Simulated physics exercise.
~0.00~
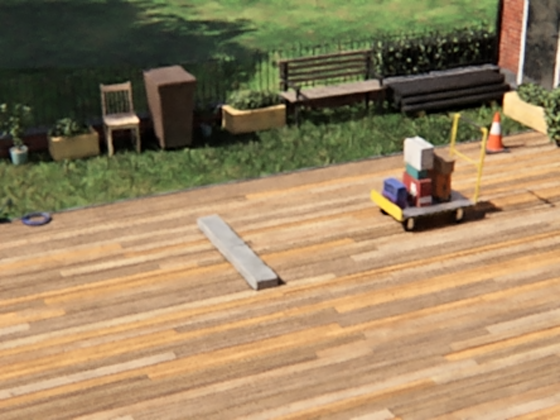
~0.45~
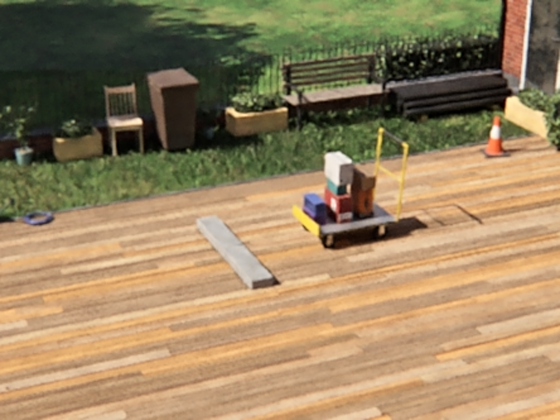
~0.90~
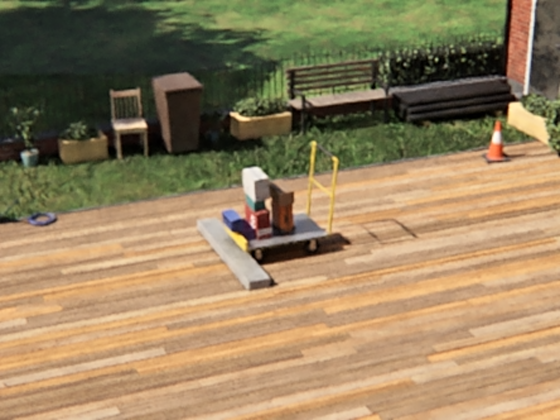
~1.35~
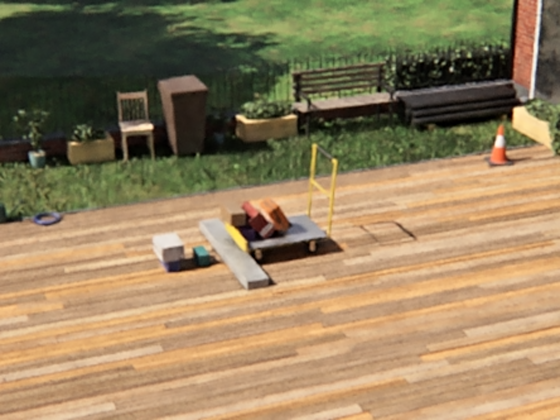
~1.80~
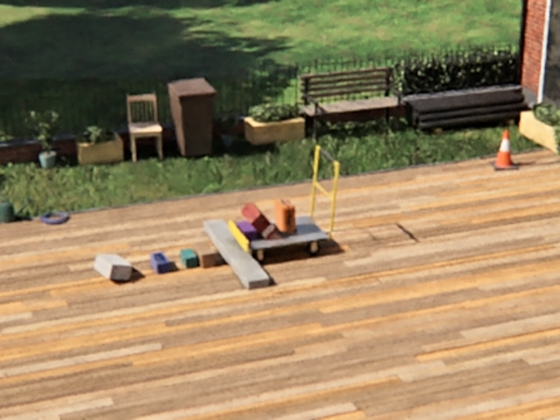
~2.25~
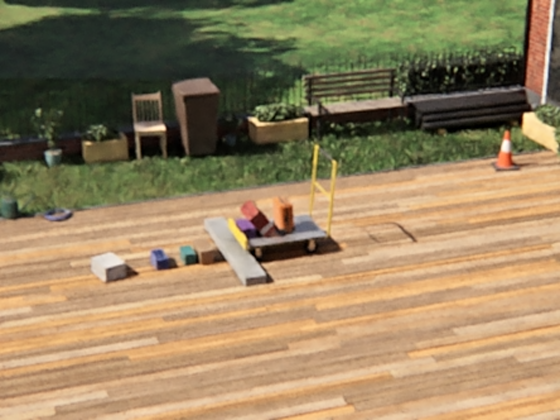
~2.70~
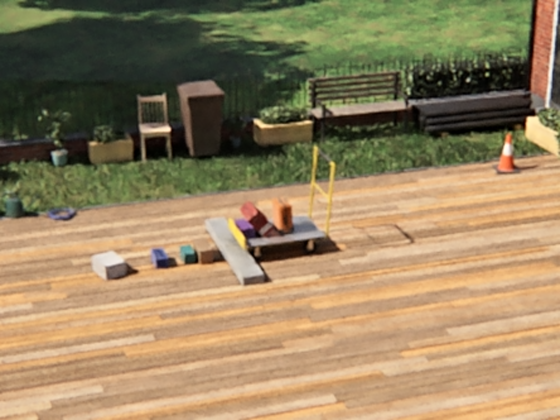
A loaded cart rolled left across wooden decking and stopped abruptly against a grey beam, throwing its stacked boxes forward. A white box, a blue one, a teal one and a brown one landed beyond the beam, while the rest stayed jumbled aboard.
